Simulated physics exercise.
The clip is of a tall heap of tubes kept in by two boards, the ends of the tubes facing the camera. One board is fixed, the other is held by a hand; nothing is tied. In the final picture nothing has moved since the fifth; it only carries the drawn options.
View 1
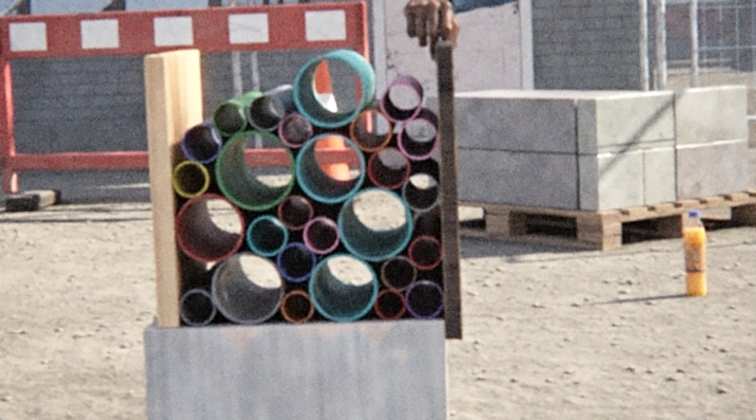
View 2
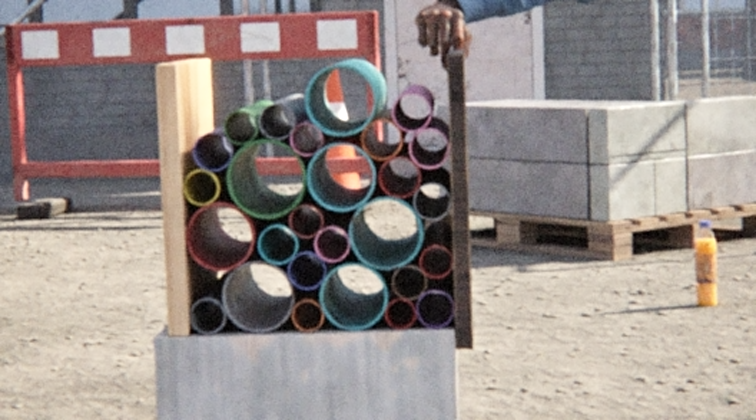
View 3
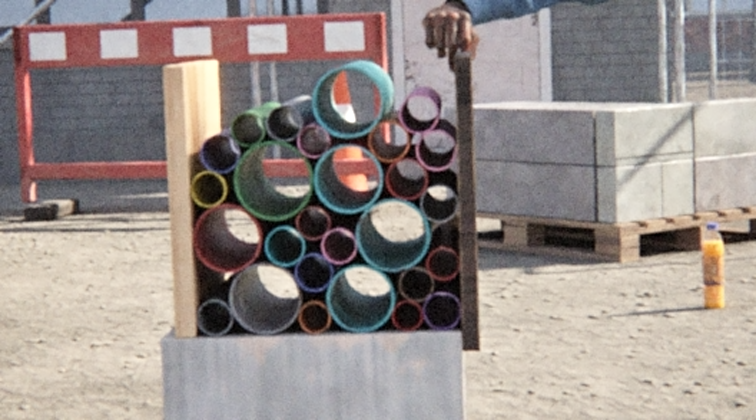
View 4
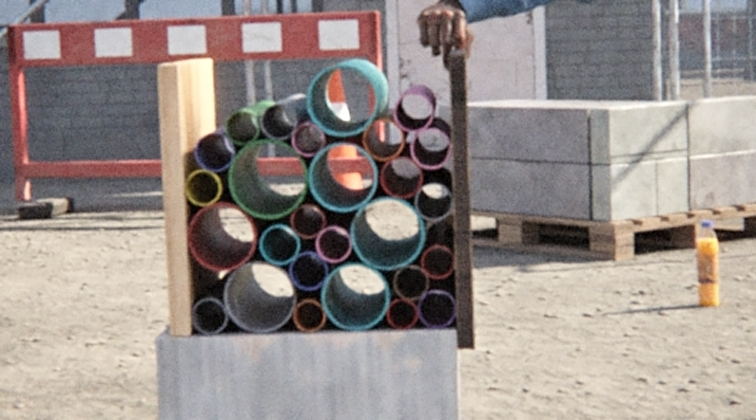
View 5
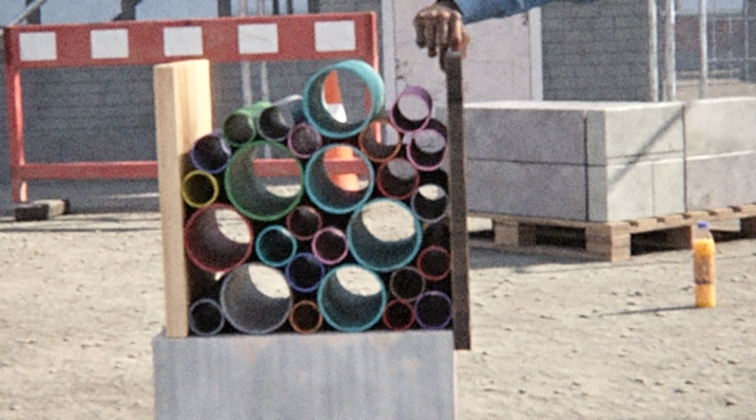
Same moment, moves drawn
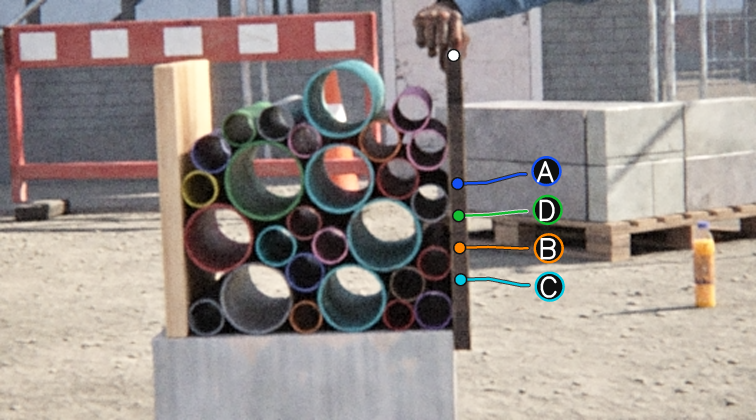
A tall heap of colourful tubes sat on a grey block between two upright boards, a hand gripping the top of the right one; nothing moved except the whole view, which shifted slightly.
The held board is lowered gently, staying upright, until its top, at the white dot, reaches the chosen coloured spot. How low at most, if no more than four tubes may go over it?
No lower than D.
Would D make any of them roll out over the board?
Yes.
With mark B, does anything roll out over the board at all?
At B: Yes.
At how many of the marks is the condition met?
Two of them.
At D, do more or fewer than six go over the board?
Fewer than six.
On the marked copy, A at (458, 184); B at (460, 248); C at (461, 279); D at (459, 216); the white dot at (454, 56).
Following D. Soon after the start, top of the board (447, 126).
Later, top of the board (450, 206).
In the end, top of the board (450, 215), three out over the board.
As for the rest, A three out over the board; B five out over the board; C more than four out over the board.
